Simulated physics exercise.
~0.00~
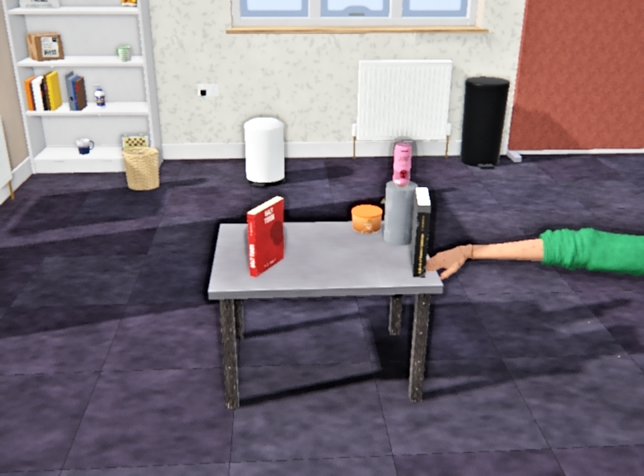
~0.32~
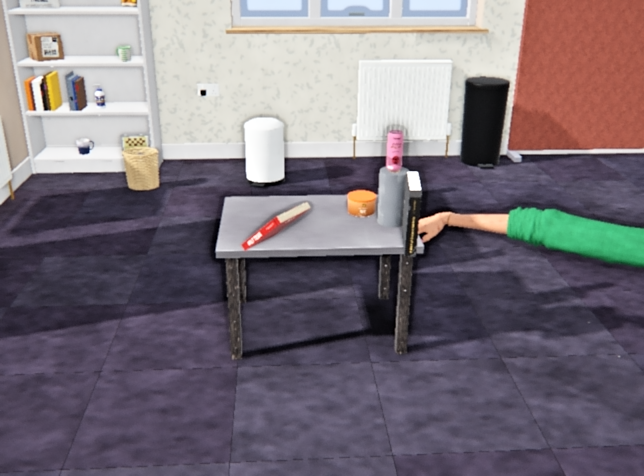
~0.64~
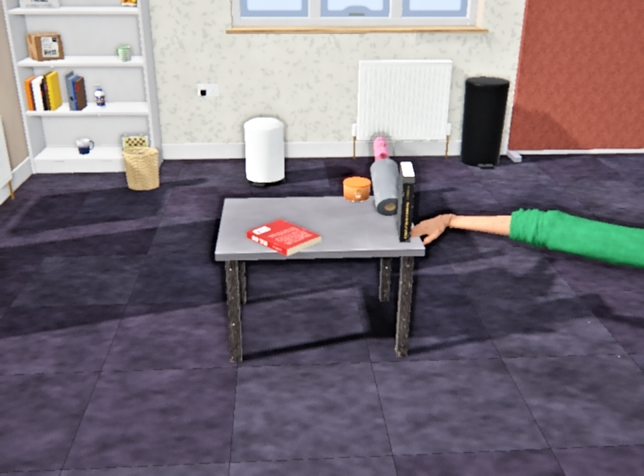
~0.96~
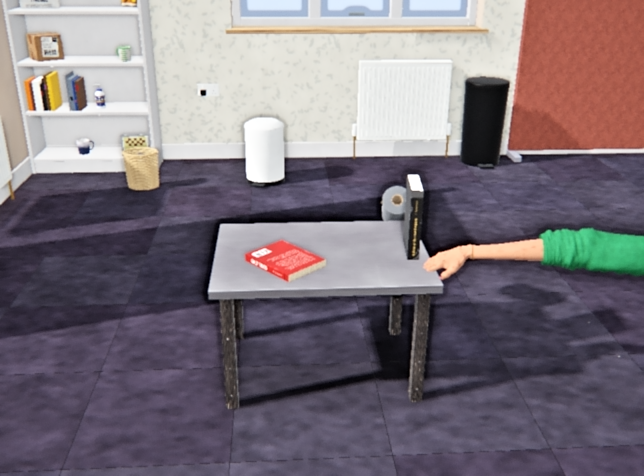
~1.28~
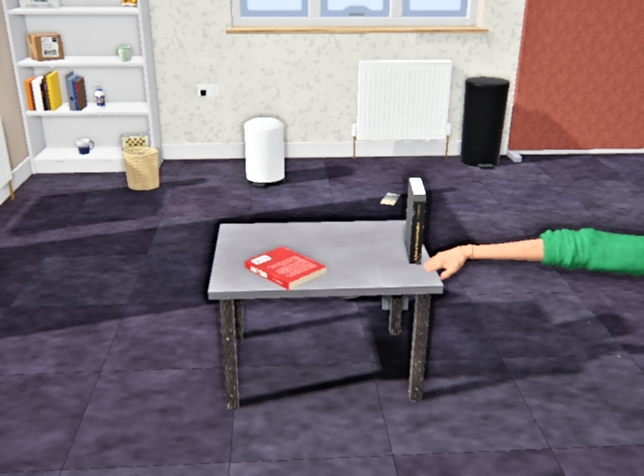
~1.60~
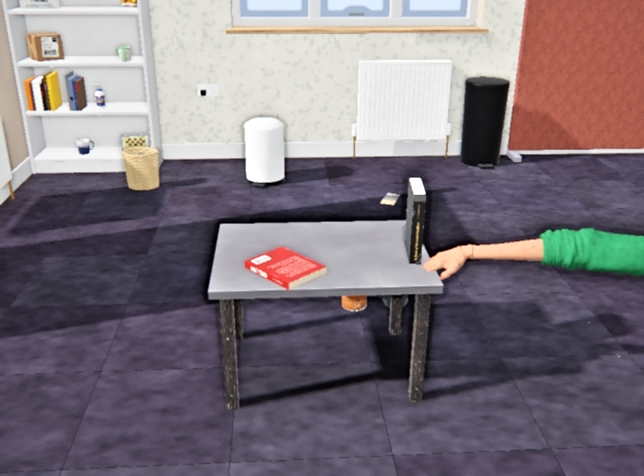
The footage shows a hand at a small grey table sliding it away and then back again, as the red book falls flat and the grey roll, pink can and orange tub drop off the far side, leaving the black book upright beside the fallen red one.
